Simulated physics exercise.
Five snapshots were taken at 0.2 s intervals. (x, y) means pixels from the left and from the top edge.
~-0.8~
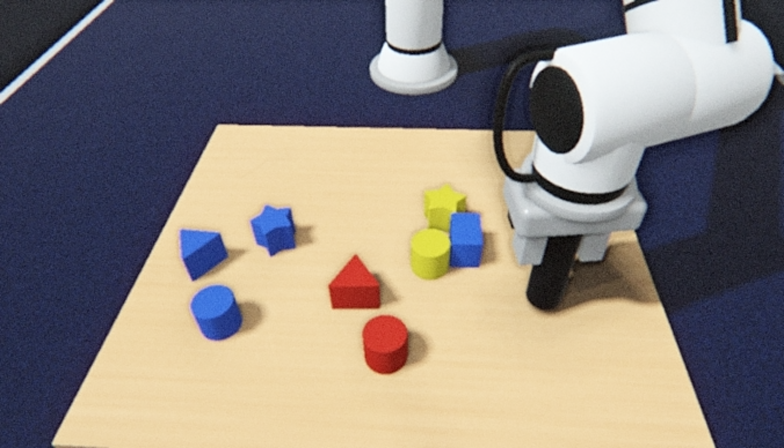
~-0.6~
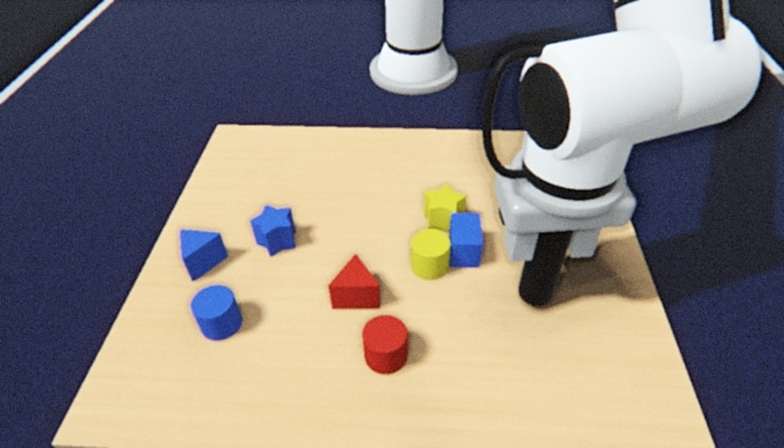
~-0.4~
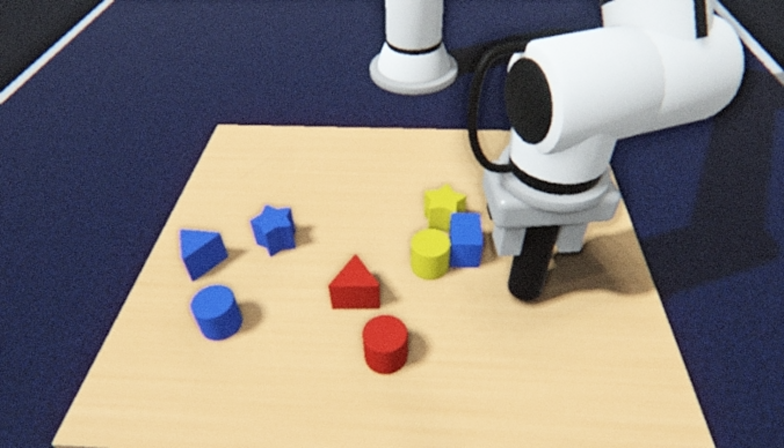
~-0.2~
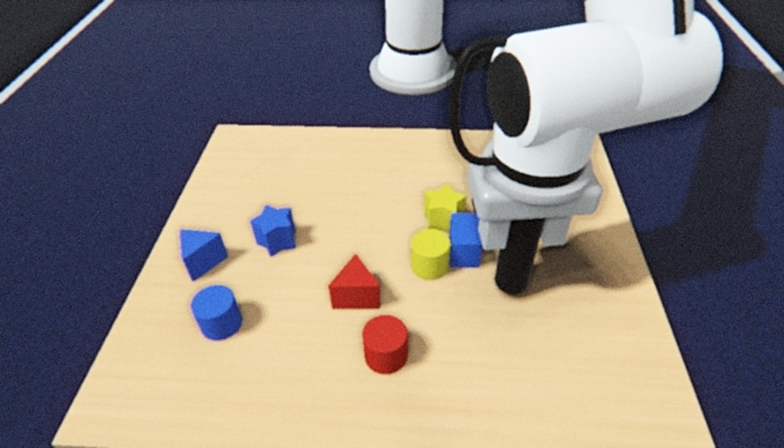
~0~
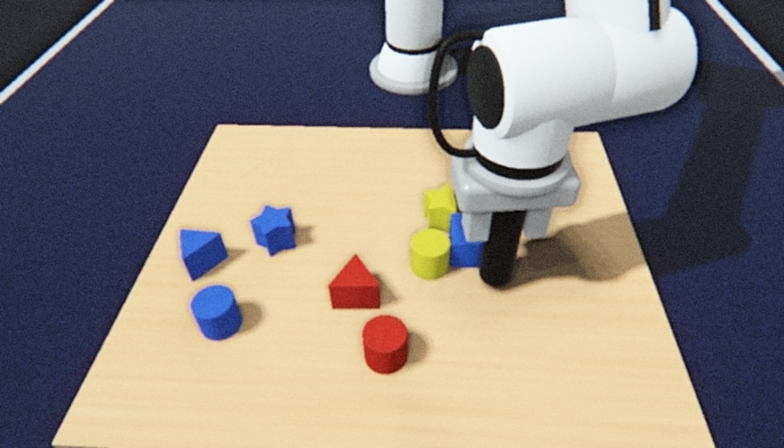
The footage shows a white robotic arm holding a dark bar over a wooden board of red, yellow and blue blocks, moving it gradually left and slightly away until it partly hides a blue block, while the blocks stay still.
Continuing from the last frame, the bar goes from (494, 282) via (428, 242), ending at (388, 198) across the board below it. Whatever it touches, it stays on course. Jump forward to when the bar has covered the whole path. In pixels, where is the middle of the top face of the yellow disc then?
In the picture, that point is around (405, 236).
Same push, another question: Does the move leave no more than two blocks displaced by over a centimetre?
Short answer: No.
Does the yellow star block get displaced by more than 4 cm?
Yes, it checks out.
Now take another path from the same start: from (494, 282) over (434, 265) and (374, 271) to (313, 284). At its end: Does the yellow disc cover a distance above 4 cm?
Yes.
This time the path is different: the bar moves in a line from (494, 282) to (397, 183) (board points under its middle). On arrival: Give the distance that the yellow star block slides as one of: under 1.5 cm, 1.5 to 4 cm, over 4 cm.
Over 4 cm.
The first path, step by step. One third of the way, bar at (449, 248); yellow disc at (416, 239); yellow star block at (439, 178); blue oblong block at (439, 203), turned 25° clockwise.
Two thirds of the way, bar at (410, 221); yellow disc at (405, 237); yellow star block at (442, 165), turned 30° clockwise; blue oblong block at (418, 182), turned 75° clockwise.
At the end, bar at (387, 191); yellow disc at (405, 237); yellow star block at (445, 163), turned 40° clockwise; blue oblong block at (411, 165), turned 150° clockwise.
